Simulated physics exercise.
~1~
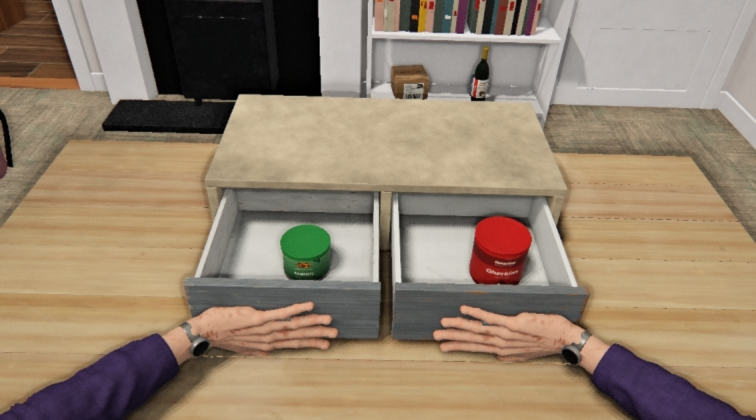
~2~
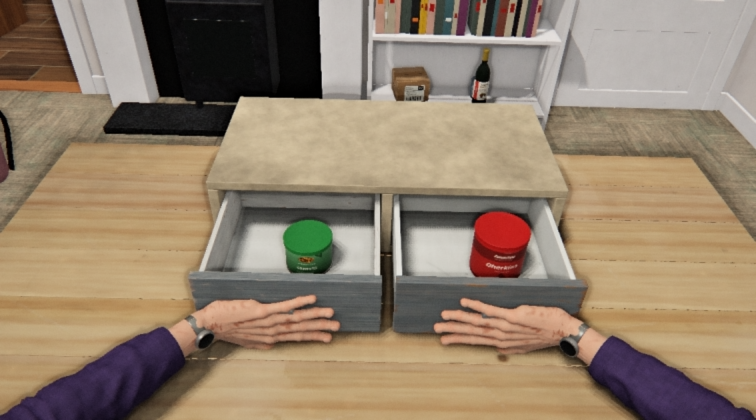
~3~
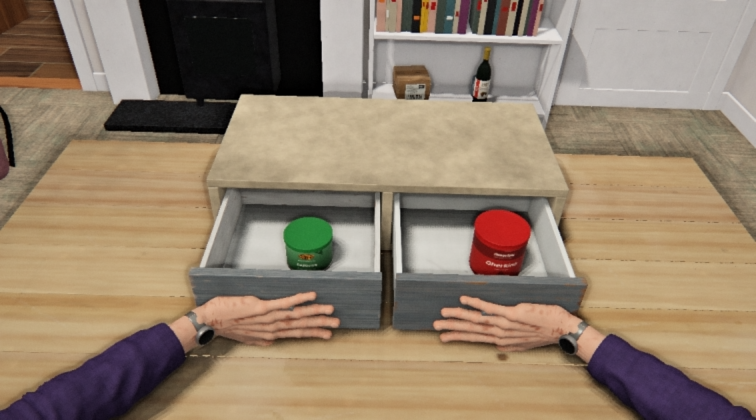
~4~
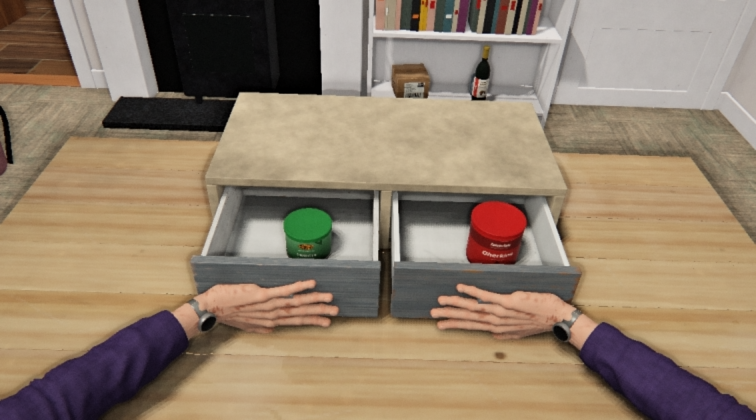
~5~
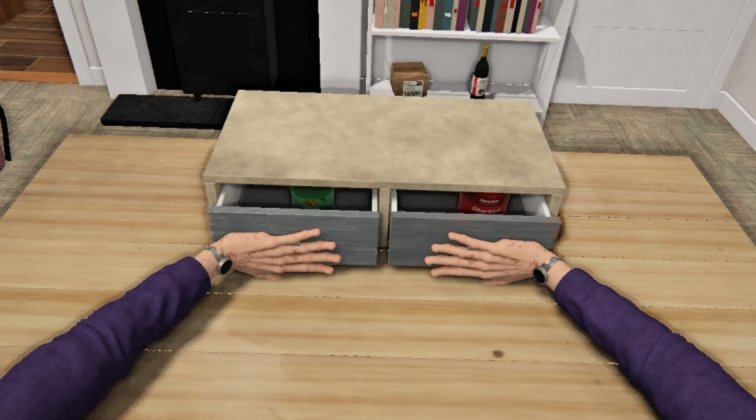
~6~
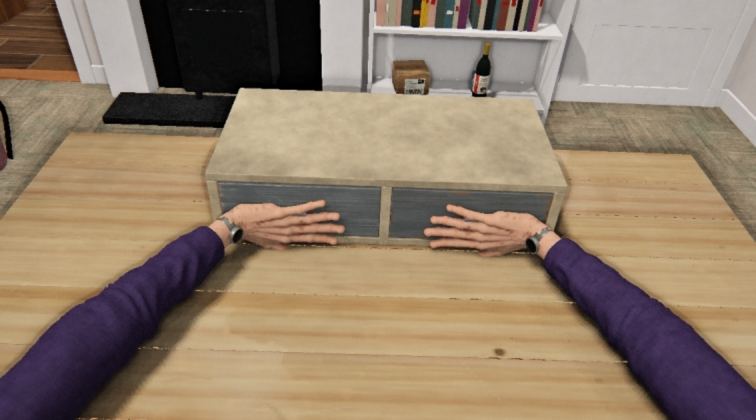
On a wooden table, two hands pushing both drawers of a small chest fully shut, hiding a green pot and red tub.
